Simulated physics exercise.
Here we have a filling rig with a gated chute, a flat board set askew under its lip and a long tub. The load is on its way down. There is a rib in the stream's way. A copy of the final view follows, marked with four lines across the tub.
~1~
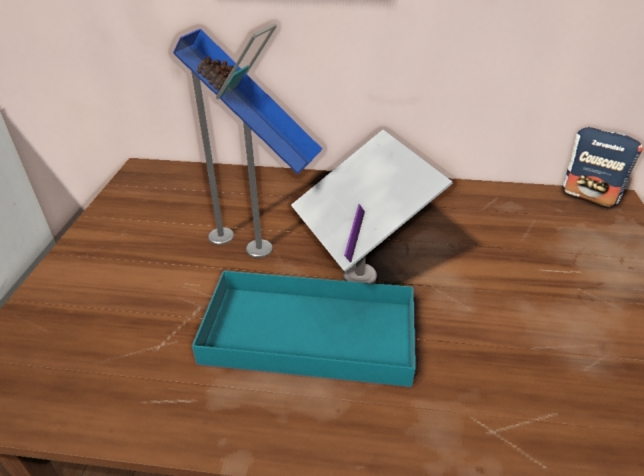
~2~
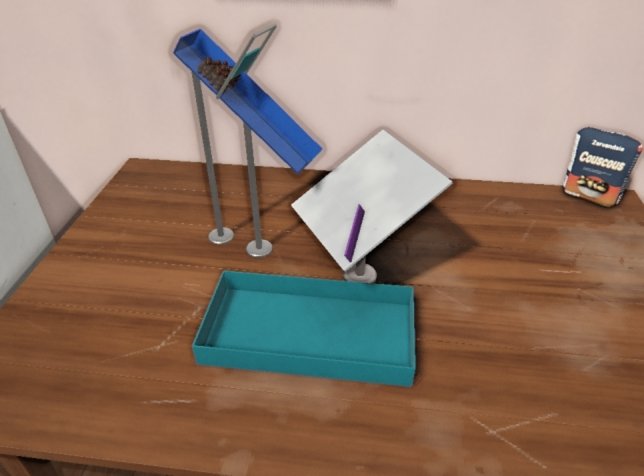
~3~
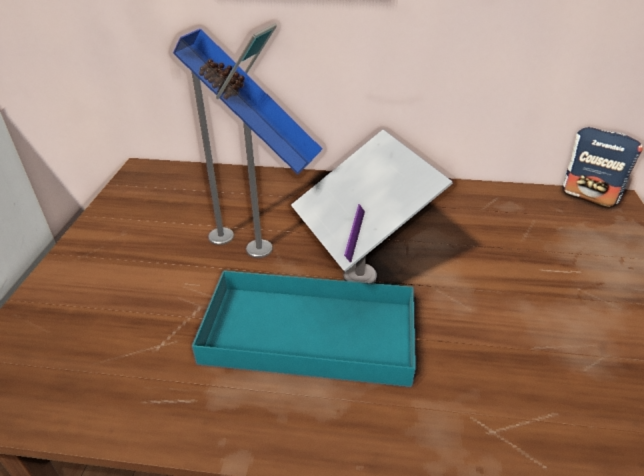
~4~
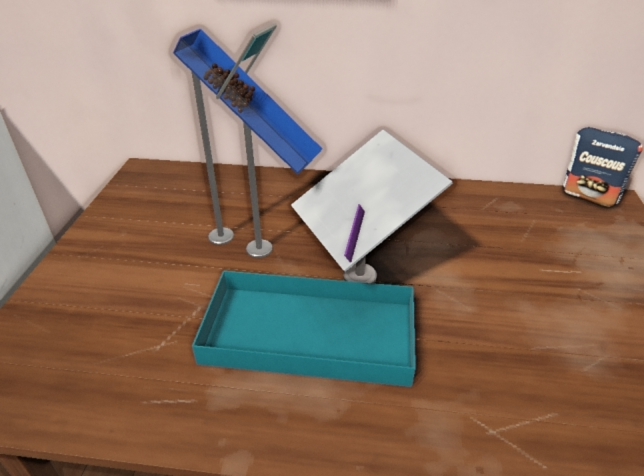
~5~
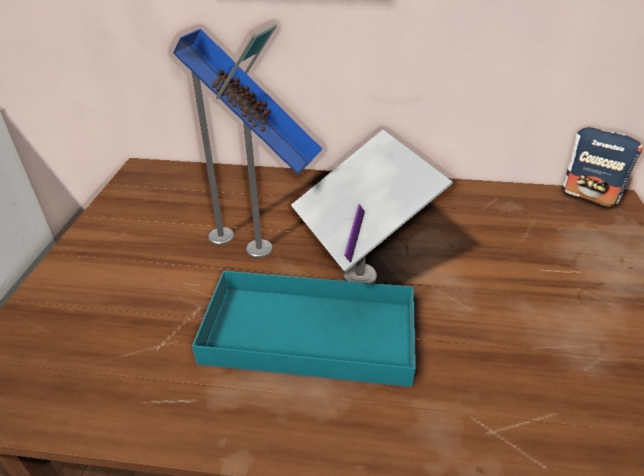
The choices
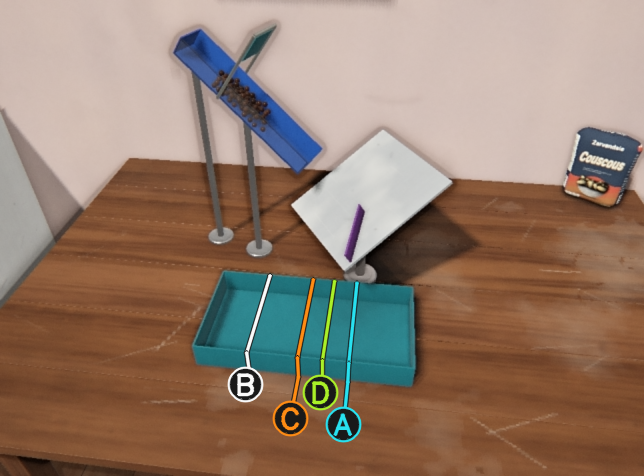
A blue chute on two grey posts slopes down to the right above a scratched wooden table, seen from slightly above by a still camera against a pale pink wall. A tilted white board with a purple rib stands right of the chute, behind a teal tub, with a couscous package at far right. The chute's gate lifts, and small brown balls slide partway down, spreading out.
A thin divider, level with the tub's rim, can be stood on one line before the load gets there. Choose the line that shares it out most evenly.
It is C.
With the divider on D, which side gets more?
Left.
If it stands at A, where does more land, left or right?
More lands on the left.
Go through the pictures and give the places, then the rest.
In the first picture, load behind the gate near (221, 74), chocolate balls; lip of the chute near (305, 167), sloping fairly steeply.
In the second picture, middle of the board near (365, 194), tilted fairly steeply; middle of its low edge near (315, 235); of its high edge near (415, 153).
In the third picture, front corners of the tub near (193, 346) and (414, 368), empty; front of the load near (235, 93).
In the fourth picture, middle of the load near (234, 86); its front near (246, 104), close to a quarter of the way to the lip; rib from (359, 204) to (345, 255).
In the fifth picture, middle of the load near (243, 96); its front near (263, 129), close to half of the way to the lip.
On the marked copy, line A crosses the front rim at (348, 362); line B crosses the front rim at (246, 351); line C crosses the front rim at (297, 356); line D crosses the front rim at (322, 359).
For line A, of what is caught, all but a few on the left of the divider, only a few on the right.
For line B, of what is caught, a small share on the left of the divider, the bulk on the right.
For line C, of what is caught, close to half on the left of the divider, close to half on the right.
For line D, of what is caught, all but a few on the left of the divider, a small share on the right.
